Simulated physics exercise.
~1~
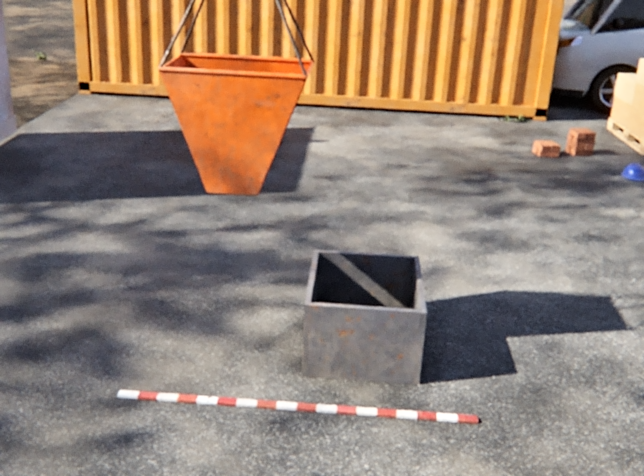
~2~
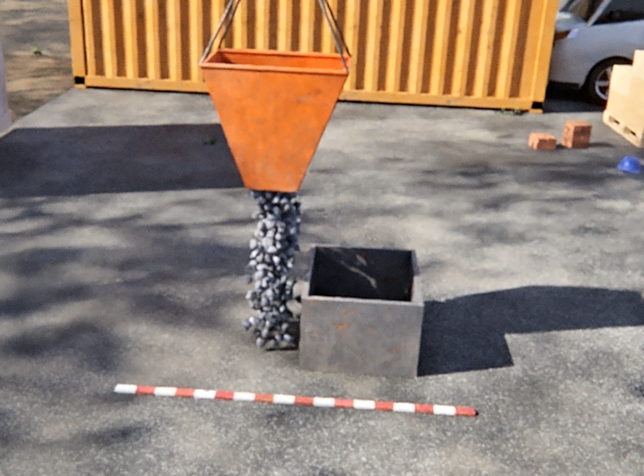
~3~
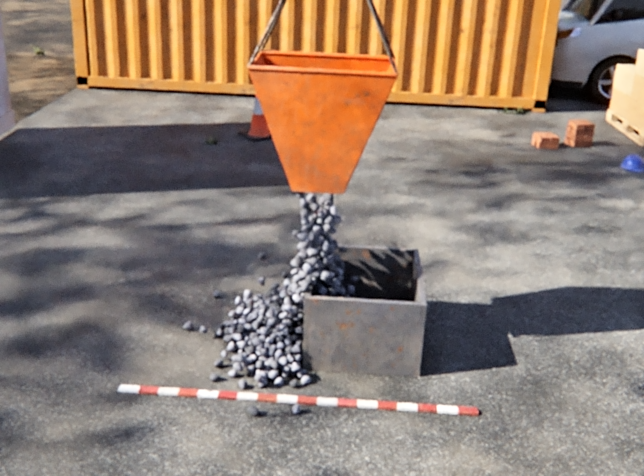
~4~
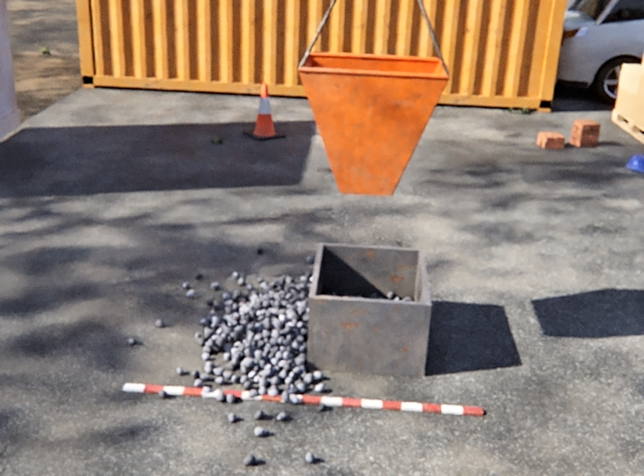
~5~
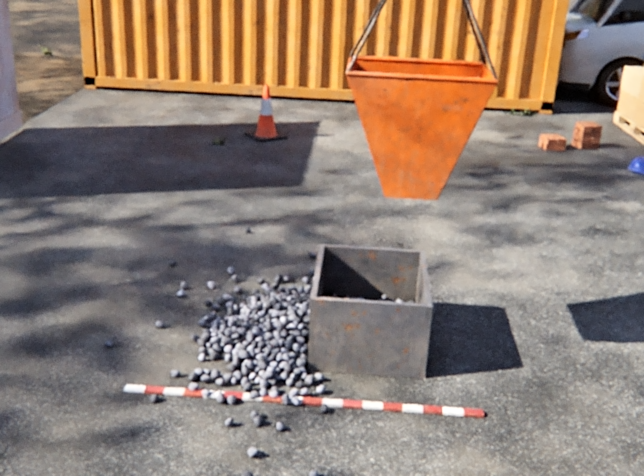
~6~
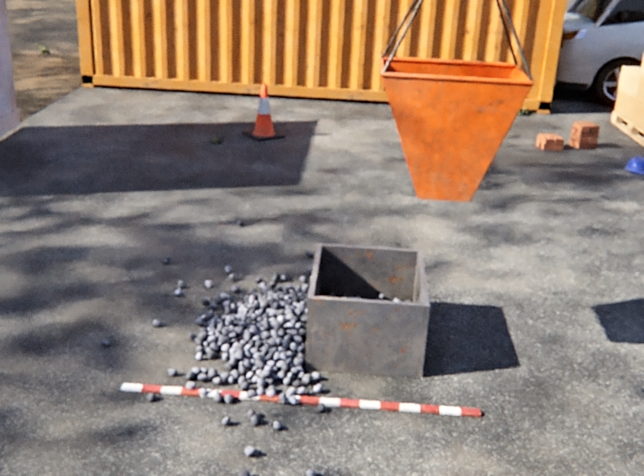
Orange skip moving right spills grey stones onto the asphalt, then partly into a square bin, leaving most heaped left of it.
